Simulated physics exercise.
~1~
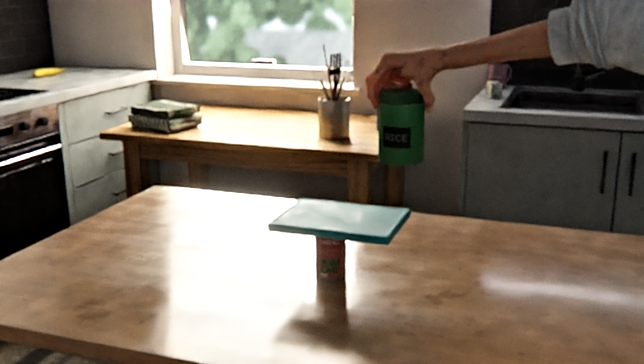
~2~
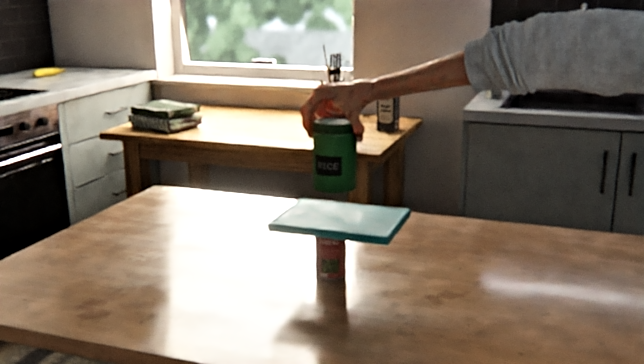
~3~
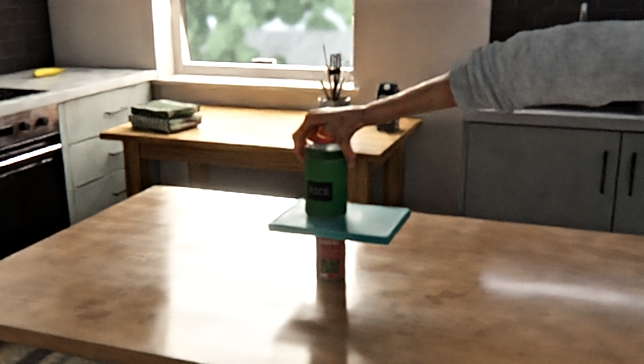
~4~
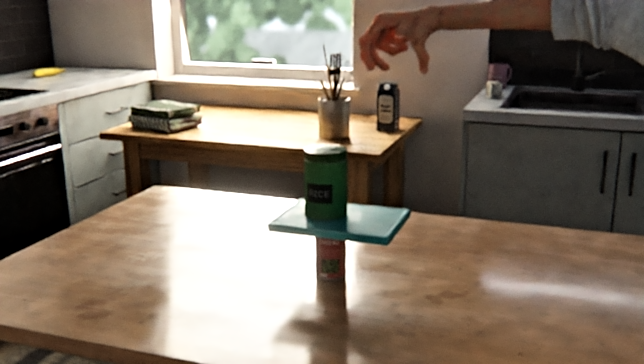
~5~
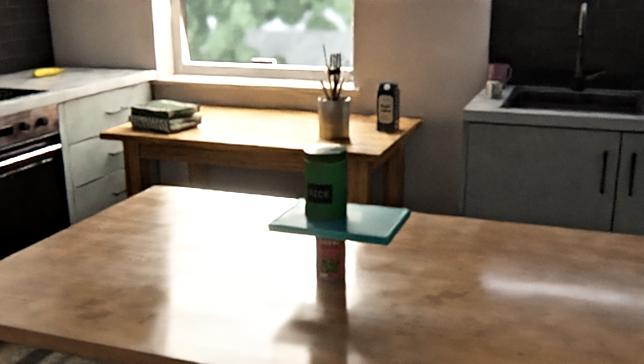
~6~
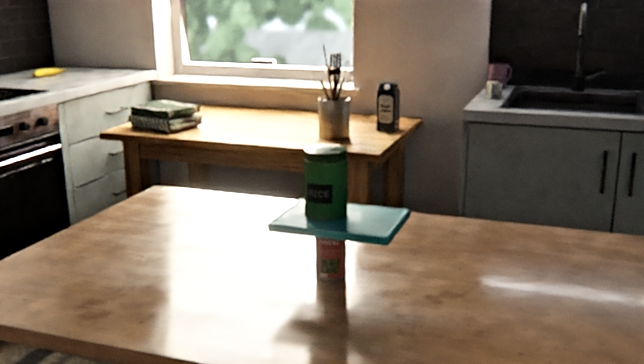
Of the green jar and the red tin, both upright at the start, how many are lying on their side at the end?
None of them are; the green jar still stands on the turquoise lid and the red tin still stands beneath it.
